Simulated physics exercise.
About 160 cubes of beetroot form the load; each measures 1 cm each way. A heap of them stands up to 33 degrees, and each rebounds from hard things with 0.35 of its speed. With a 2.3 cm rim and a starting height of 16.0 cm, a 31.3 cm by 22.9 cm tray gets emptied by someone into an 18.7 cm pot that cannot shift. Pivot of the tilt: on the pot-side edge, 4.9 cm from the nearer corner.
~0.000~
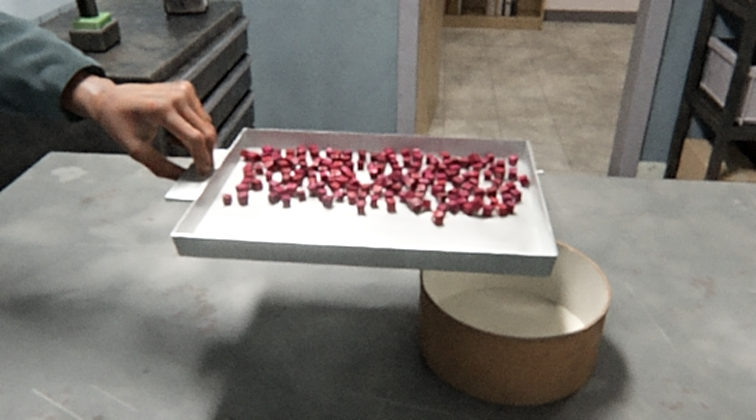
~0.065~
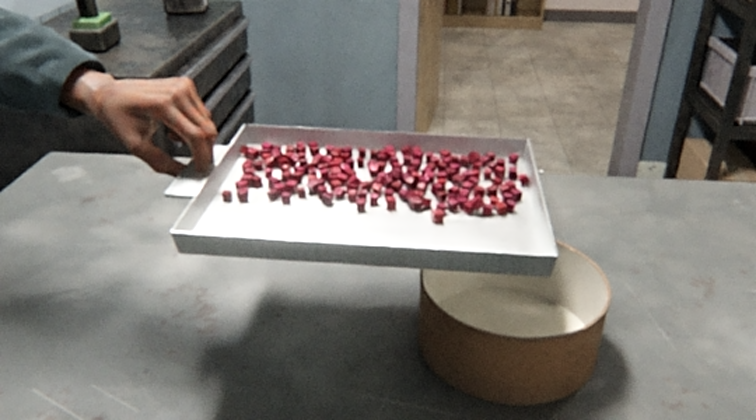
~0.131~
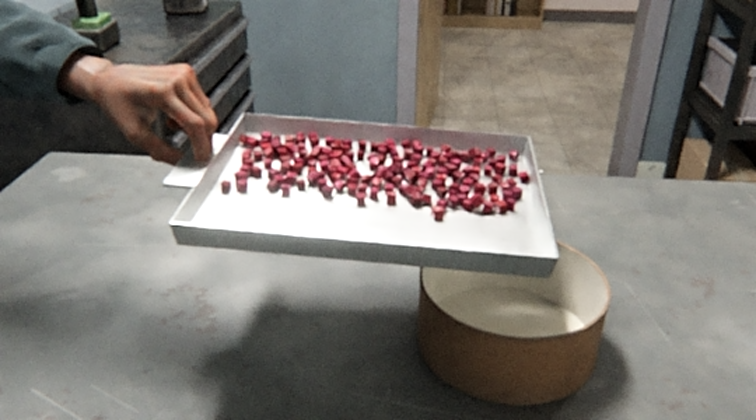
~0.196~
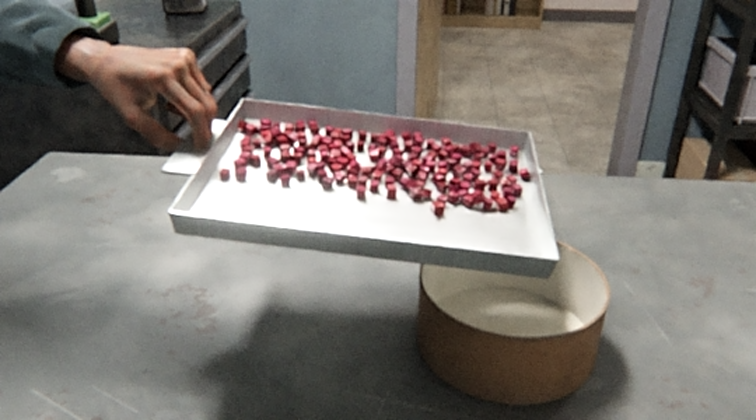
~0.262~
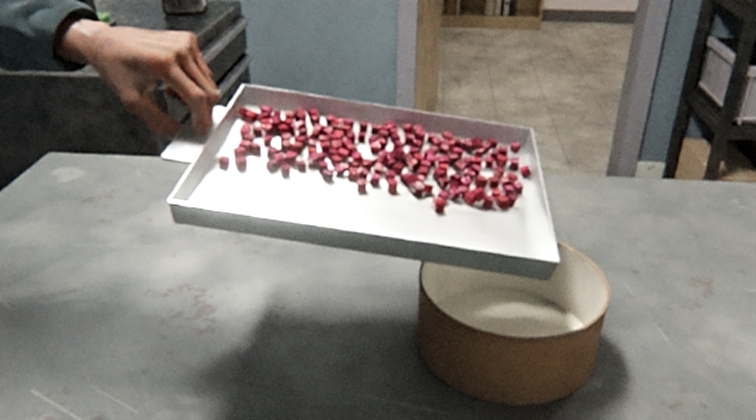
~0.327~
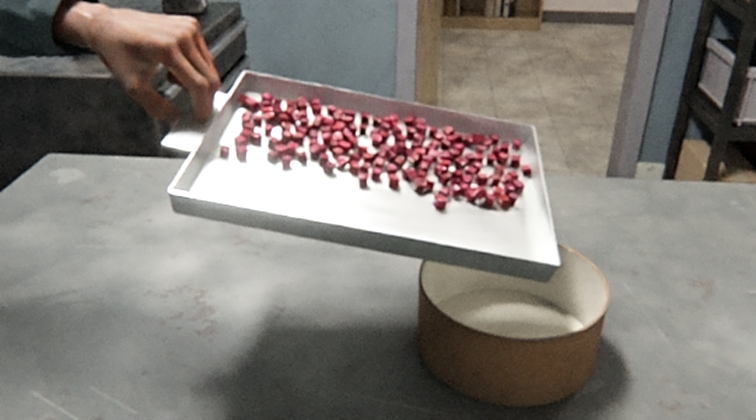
At the start, a hand grips the left end of a white tray scattered with small dark red cubes, held nearly level above a grey table beside a round tan pot. The hand then raises the left end steadily, tilting the tray gently down toward the right, while the cubes barely shift on it.
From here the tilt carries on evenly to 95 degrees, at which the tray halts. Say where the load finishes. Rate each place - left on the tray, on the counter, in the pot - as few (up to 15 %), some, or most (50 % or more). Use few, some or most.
Left on the tray: Few; counter: Most; pot: Few.
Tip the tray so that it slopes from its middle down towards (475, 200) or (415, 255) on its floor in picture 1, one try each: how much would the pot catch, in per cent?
That would be close to 40 per cent and then close to 0 per cent.
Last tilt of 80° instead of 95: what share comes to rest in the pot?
That would be around 0 percent.
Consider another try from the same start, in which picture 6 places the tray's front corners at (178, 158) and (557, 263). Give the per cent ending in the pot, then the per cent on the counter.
In the pot: 10 per cent; on the counter: 85 per cent.
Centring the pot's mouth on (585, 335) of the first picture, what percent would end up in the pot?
I'd expect near 95 per cent.
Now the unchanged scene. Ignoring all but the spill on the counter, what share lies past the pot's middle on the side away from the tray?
Around 90 per cent, give or take.
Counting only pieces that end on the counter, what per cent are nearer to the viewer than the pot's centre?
About 100 percent of the spill.
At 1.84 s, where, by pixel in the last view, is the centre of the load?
Look near (559, 240) in the last picture.
Then, at 1.23 s, tilt 50 degrees; the tray holds 95 %, the pot 0 %.
After 1.84 s, tilt 76 degrees; the tray holds 70 %, the pot 0 %.
After 2.49 s, tilt 95 degrees; the tray holds 25 %, the pot 0 %.
By 3.9 s all is still; tray 0 %, counter 100 %, pot 0 %.
